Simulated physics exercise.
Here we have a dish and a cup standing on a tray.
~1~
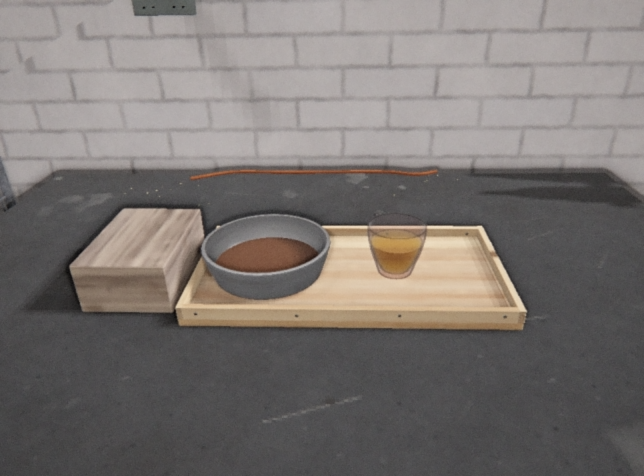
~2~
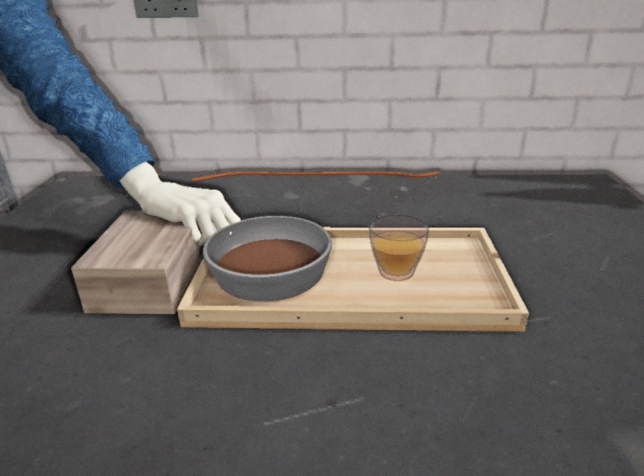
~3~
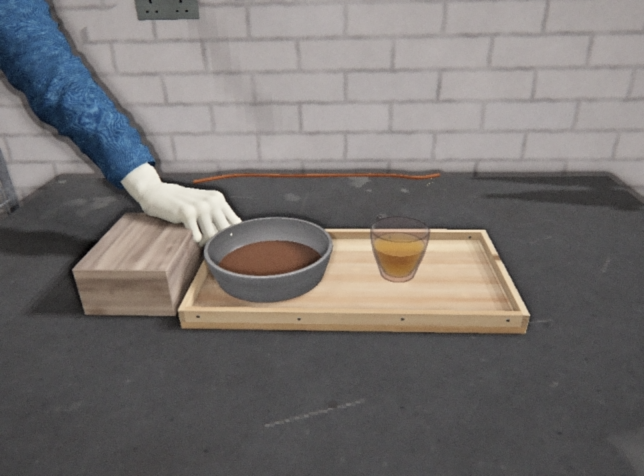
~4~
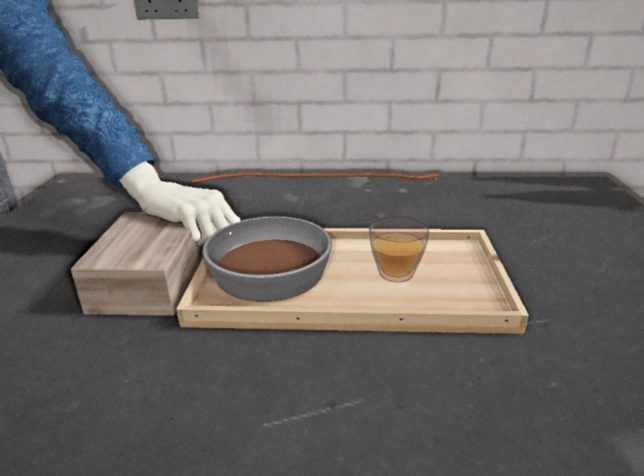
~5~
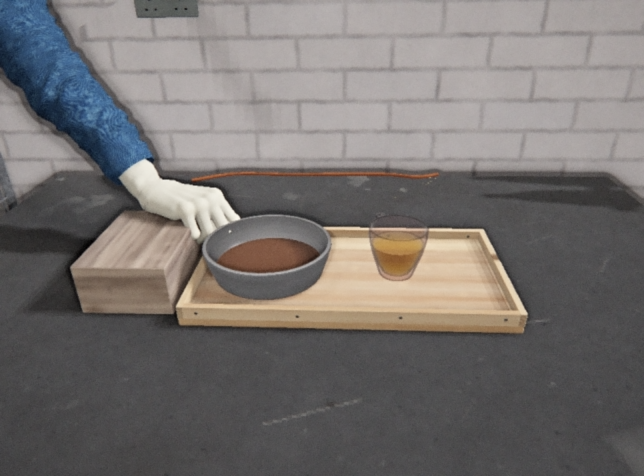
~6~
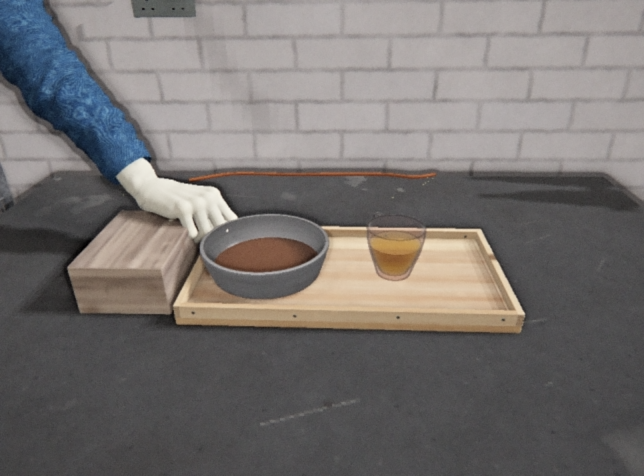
A pale wooden tray holding a grey round dish and a clear cup sits on a dark grey tabletop before a white brick wall, seen from the front and slightly above. The dish, with brown contents, is at the left beside a wooden block, and the cup of amber liquid stands right of it. A pale hand in a blue sleeve appears at the tray's left end and stays there, with barely any visible movement.
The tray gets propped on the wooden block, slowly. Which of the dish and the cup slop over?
Result: On the left the dish: I expect no loss from it; on the right the cup: I expect no loss from it.
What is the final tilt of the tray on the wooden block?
Roughly 11 degrees.
Next, the tray slopes by about 6°; dish, its rim is dry; cup, its rim is dry.
After that, the tray slopes by about 12°; dish, its rim is dry; cup, its rim is dry.
Finally, the tray slopes by about 11°, resting on the wooden block; dish, its rim is dry; cup, its rim is dry.
